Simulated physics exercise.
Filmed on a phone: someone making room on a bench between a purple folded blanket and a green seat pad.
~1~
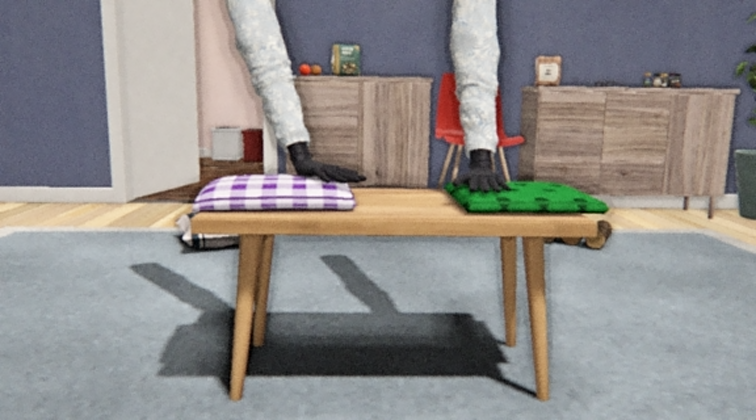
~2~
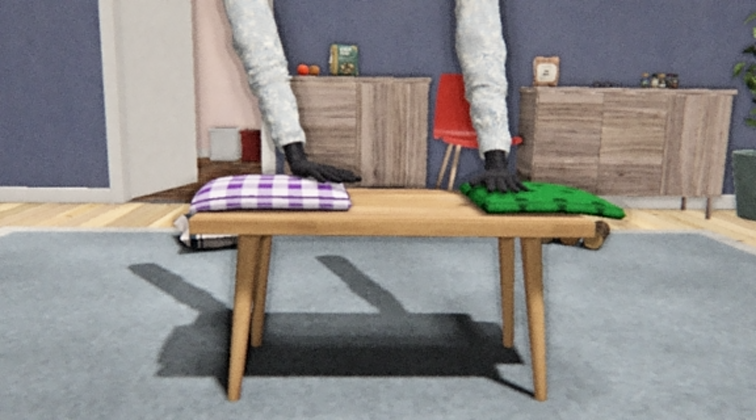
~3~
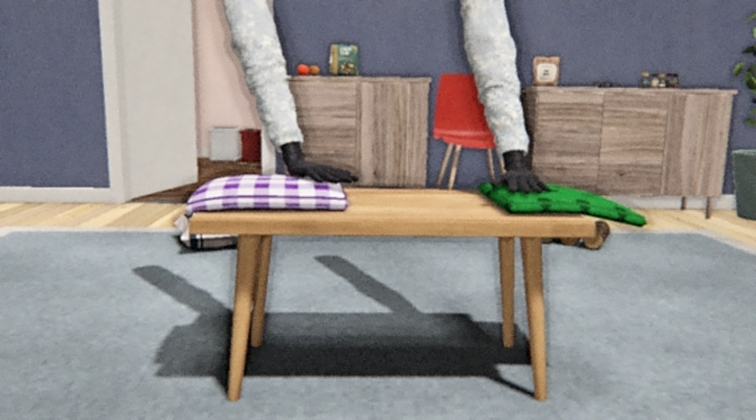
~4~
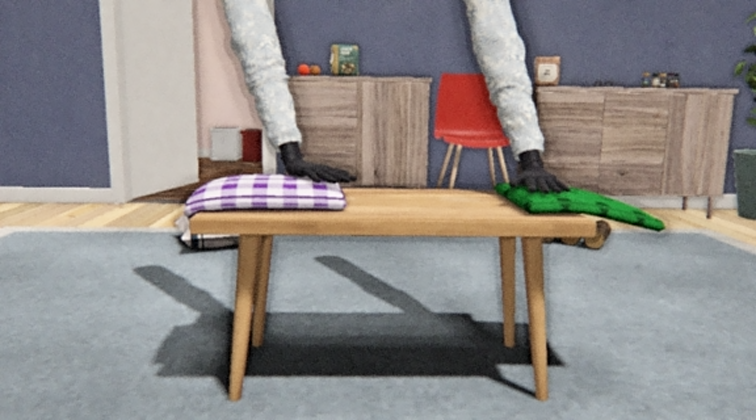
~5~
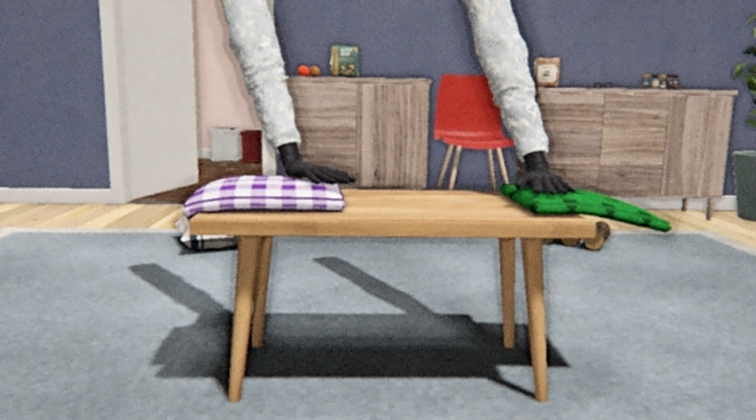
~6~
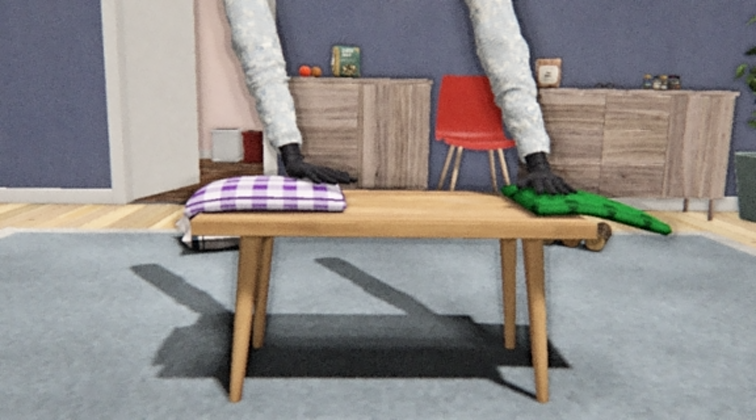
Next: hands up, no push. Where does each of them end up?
Outcome: The purple folded blanket ends up resting on it; the green seat pad ends up off it.
Then, 0.40 s past the final frame, folded blanket unmoved; seat pad falling near (583, 285).
Then, 0.68 s past the final frame, folded blanket unmoved; seat pad on the floor near (603, 364).
When it is over, folded blanket unmoved; seat pad on the floor near (604, 365). The purple folded blanket holds its place and the green seat pad slumps off the end.
